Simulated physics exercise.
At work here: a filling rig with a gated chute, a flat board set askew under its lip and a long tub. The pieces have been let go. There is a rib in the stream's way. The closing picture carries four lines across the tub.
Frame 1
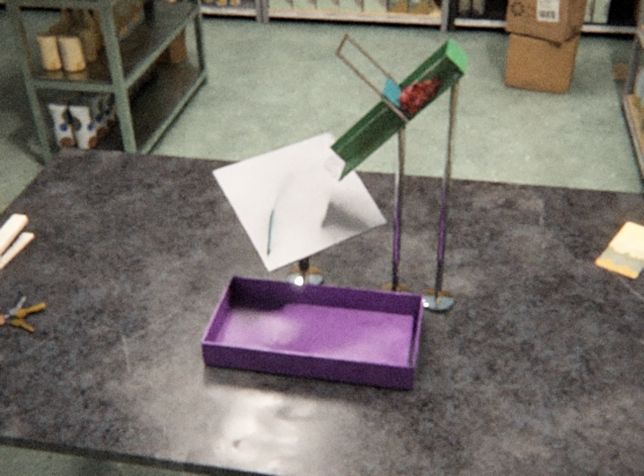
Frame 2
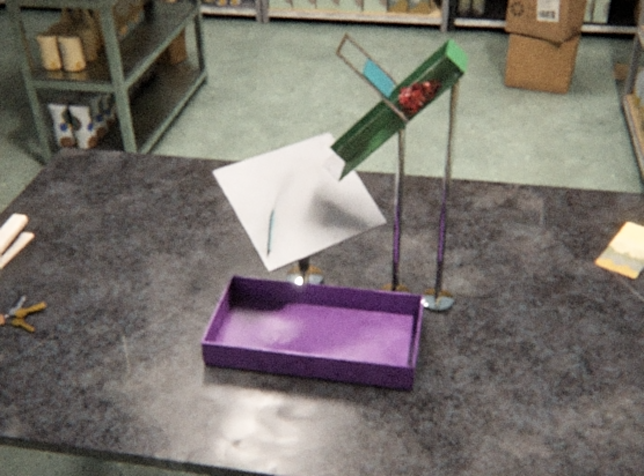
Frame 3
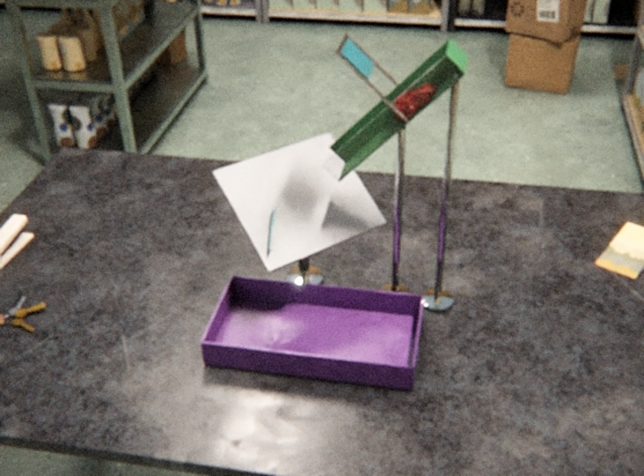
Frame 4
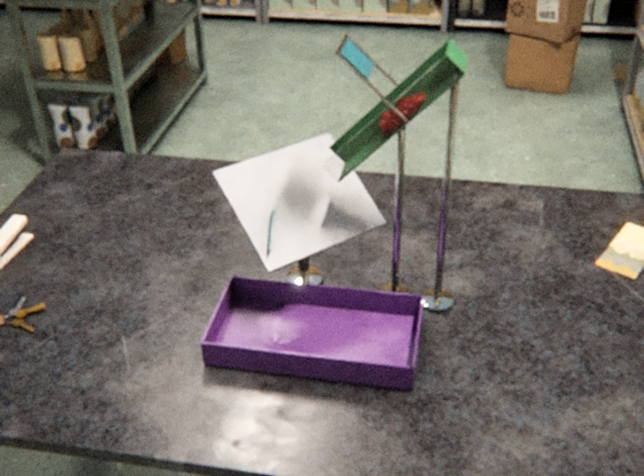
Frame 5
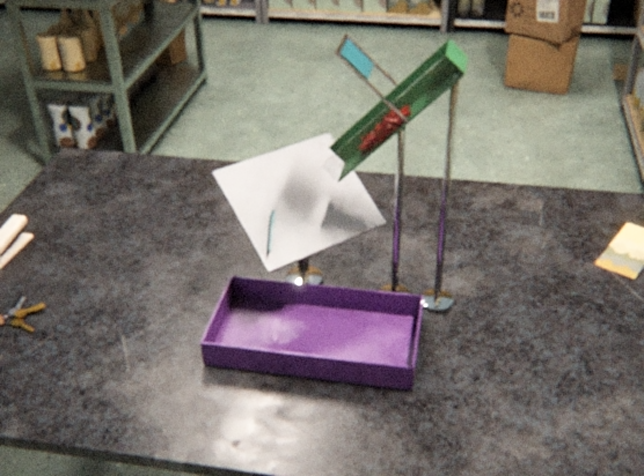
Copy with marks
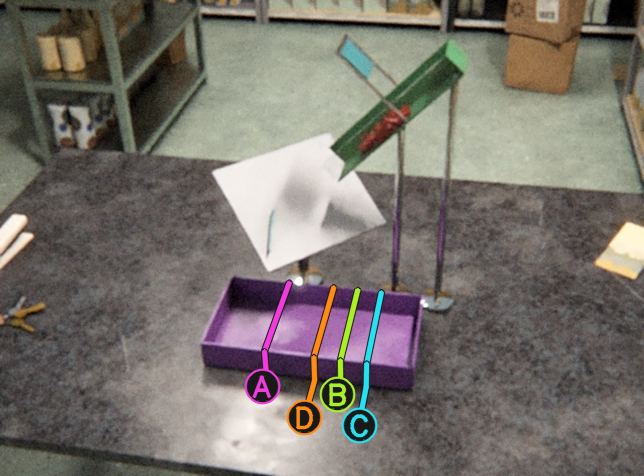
A clump of small red beans slid partway down a sloping green chute after a little blue gate drew back up to the left, above a tilted white board and an empty purple tub.
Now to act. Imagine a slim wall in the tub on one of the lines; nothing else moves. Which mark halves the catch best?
Best: D.
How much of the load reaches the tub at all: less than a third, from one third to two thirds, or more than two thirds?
More than two thirds.
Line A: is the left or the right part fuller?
The right side.
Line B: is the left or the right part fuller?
The left side.
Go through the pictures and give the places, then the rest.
In the first picture, load behind the gate at (419, 96), kidney beans; lip of the chute at (342, 172), sloping fairly steeply.
In the second picture, middle of the board at (301, 197), tilted fairly steeply; middle of its low edge at (330, 246); of its high edge at (274, 151).
In the third picture, front corners of the tub at (202, 342) and (413, 367), empty; front of the load at (400, 116).
In the fourth picture, middle of the load at (400, 113); its front at (385, 135), about a third of the way to the lip; rib from (274, 210) to (270, 250).
In the fifth picture, middle of the load at (384, 124); its front at (364, 139), about two thirds of the way to the lip.
On the marked copy, line A crosses the front rim at (264, 350); line B crosses the front rim at (340, 359); line C crosses the front rim at (366, 362); line D crosses the front rim at (314, 356).
If A is chosen, of what is caught, a small part on the left of the divider, nearly all on the right.
If B is chosen, of what is caught, most on the left of the divider, a small part on the right.
If C is chosen, of what is caught, nearly all on the left of the divider, a stray few on the right.
If D is chosen, of what is caught, about two thirds on the left of the divider, about a third on the right.
